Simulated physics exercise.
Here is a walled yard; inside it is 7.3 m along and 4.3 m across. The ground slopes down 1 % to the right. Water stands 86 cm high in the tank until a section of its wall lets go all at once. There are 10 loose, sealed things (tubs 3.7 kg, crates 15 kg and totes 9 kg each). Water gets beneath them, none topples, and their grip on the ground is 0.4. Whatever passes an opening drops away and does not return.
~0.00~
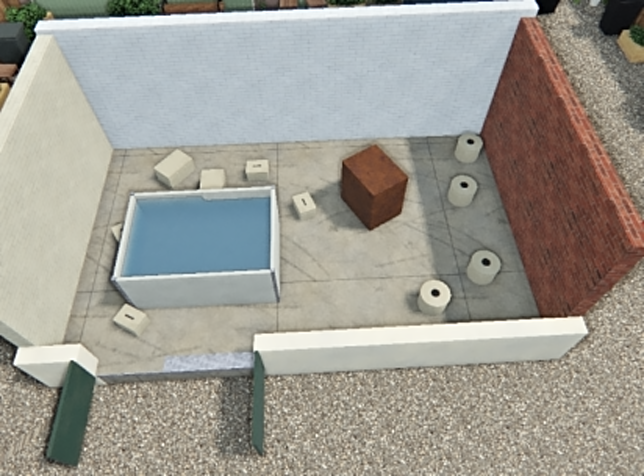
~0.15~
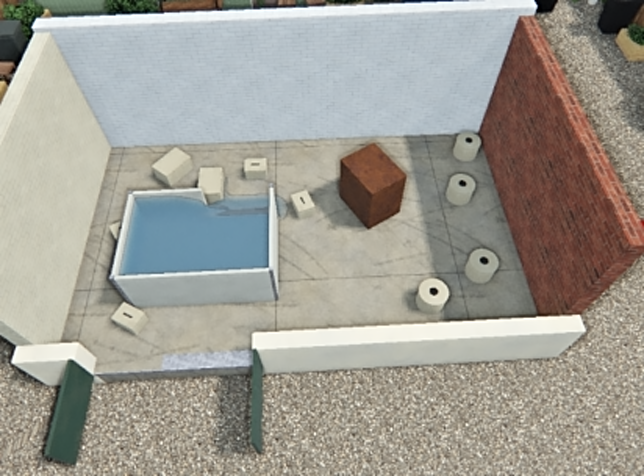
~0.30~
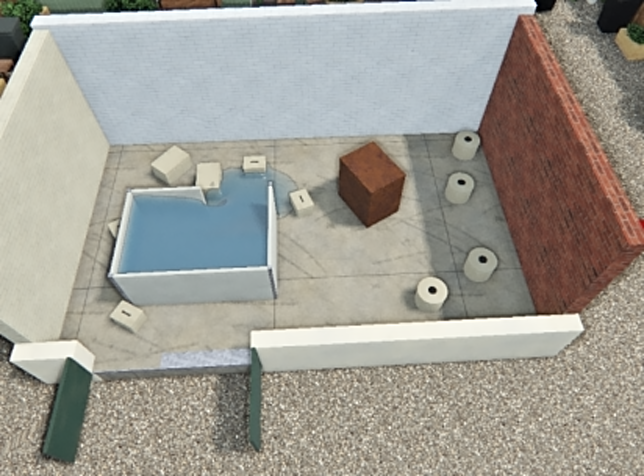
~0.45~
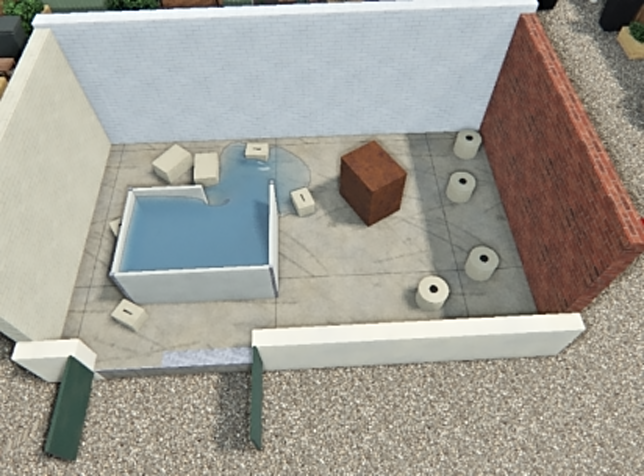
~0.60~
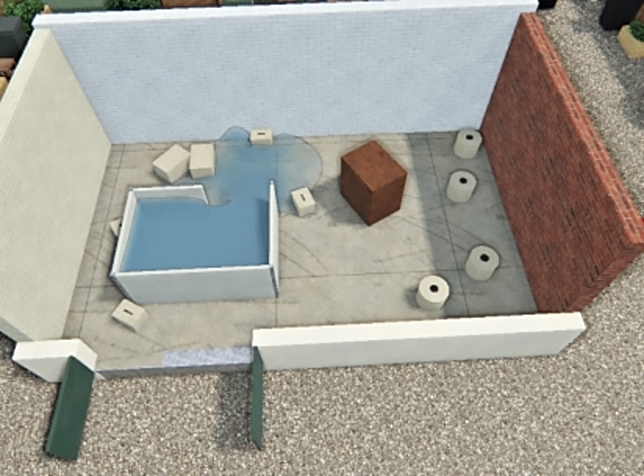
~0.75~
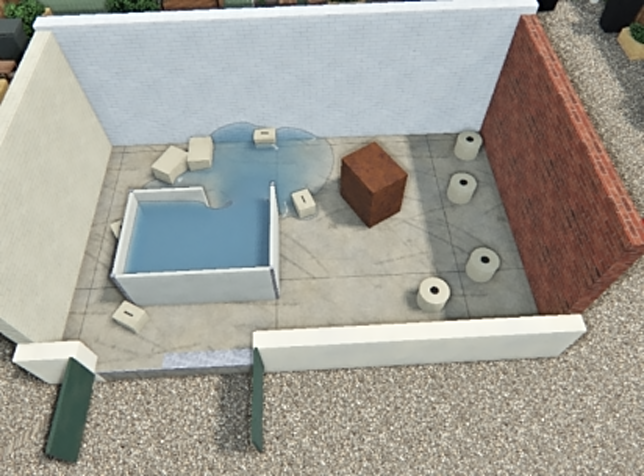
A walled yard with water spilling from a pool's back corner, spreading toward the rear wall and pushing two pale blocks along.
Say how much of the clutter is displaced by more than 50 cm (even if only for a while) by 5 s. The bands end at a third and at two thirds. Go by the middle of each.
It is two thirds or more.
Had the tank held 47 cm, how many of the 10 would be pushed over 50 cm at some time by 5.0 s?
Then 4.
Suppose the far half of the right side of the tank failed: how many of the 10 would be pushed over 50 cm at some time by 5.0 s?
In that case 5 of them.
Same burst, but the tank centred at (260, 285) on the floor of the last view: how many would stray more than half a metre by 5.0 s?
In that case 9 of them.
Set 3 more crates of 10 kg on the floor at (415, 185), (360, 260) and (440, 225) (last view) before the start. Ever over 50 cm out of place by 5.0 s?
In turn: Over, under, over.
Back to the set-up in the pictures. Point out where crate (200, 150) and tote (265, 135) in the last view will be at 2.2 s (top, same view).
Near (139, 183) and (315, 125).
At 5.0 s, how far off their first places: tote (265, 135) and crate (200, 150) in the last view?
In that order: 400 cm, 300 cm.
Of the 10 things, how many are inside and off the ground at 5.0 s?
I count 7.
After 1.1 s 2 of 10 are over 50 cm from their spots; 1 afloat.
After 2.2 s 3 of 10 are over 50 cm from their spots; 2 afloat.
After 3.5 s 6 of 10 are over 50 cm from their spots; 4 afloat.
After 5.0 s 8 of 10 are over 50 cm from their spots, and 8 have been at some point; 7 afloat.
